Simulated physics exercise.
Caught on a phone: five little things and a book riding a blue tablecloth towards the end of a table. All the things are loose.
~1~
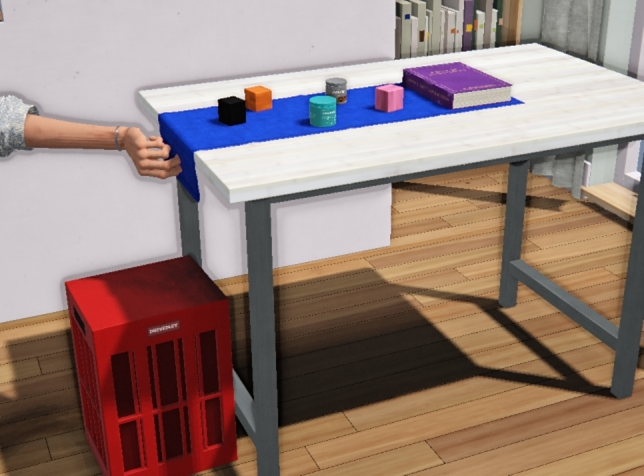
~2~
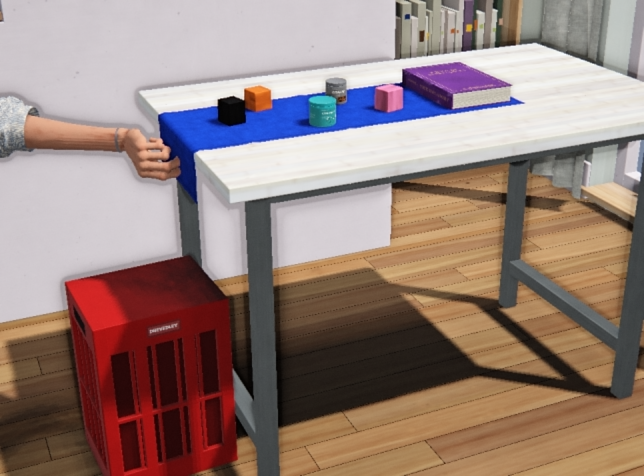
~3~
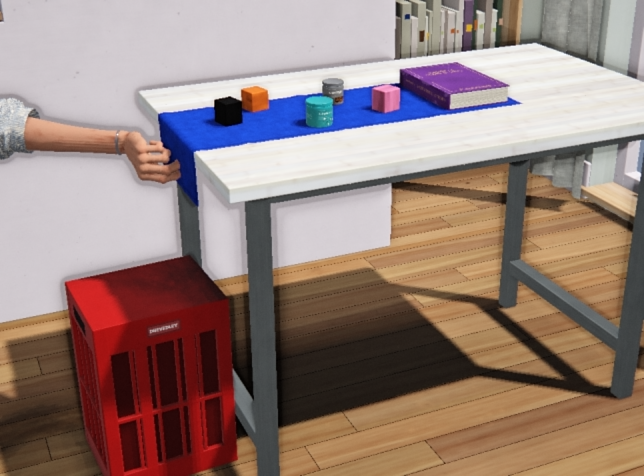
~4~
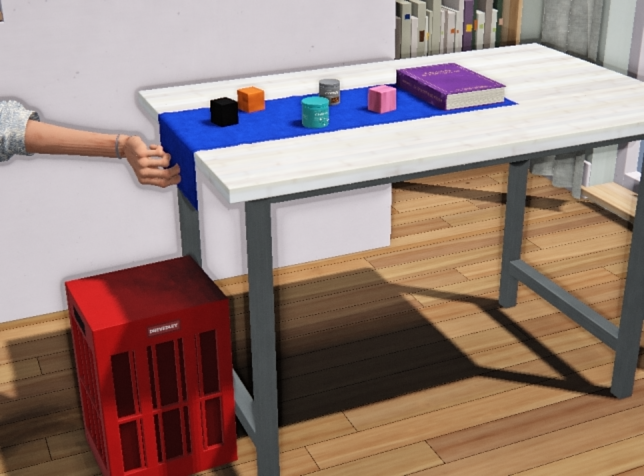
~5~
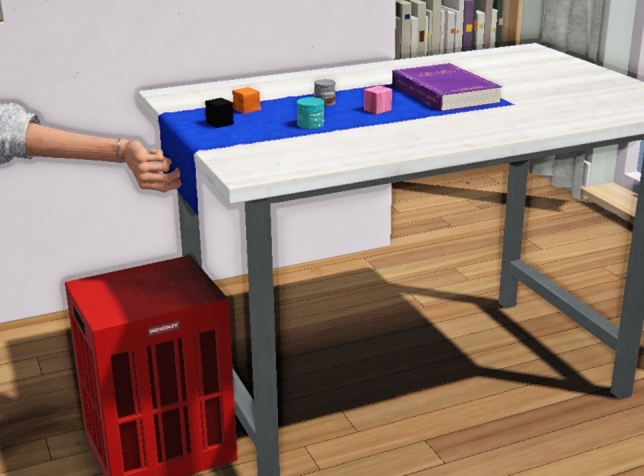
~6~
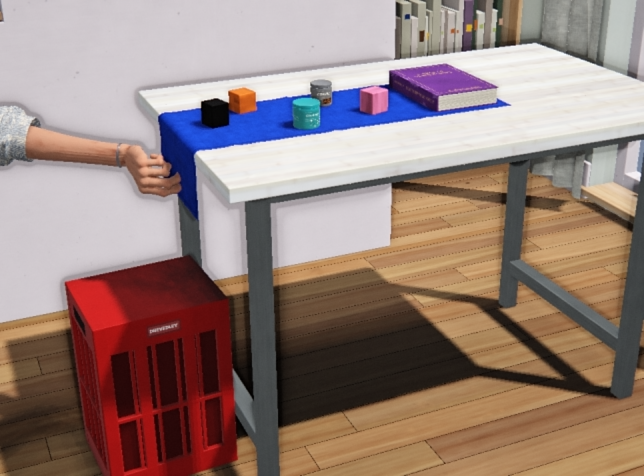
Blue cloth carrying small cubes, pots and a purple book sliding slightly left along a white table as a hand grips its end.
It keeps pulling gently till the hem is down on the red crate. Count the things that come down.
The answer is two.
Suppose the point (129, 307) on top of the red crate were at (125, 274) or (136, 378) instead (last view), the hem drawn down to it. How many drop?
Then 1 and 4.
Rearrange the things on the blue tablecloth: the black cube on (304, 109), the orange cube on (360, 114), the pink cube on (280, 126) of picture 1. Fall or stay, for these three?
The black cube stays on, the orange cube keeps its place on top, the pink cube is carried off.
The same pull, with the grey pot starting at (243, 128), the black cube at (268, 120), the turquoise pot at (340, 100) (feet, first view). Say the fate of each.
The grey pot drops off; the black cube comes down; the turquoise pot holds on.
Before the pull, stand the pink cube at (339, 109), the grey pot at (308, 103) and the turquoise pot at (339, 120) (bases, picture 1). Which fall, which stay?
The pink cube survives, the grey pot remains up, the turquoise pot stays on.
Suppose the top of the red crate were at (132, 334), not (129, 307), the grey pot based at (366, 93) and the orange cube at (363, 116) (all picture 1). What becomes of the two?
The grey pot does not fall; the orange cube keeps its place on top.
A little later, hem near (182, 237); black cube gone.
Next, hem on the crate; black cube and orange cube gone.
When it is over, hem on the crate; black cube and orange cube gone. Over the edge go two.
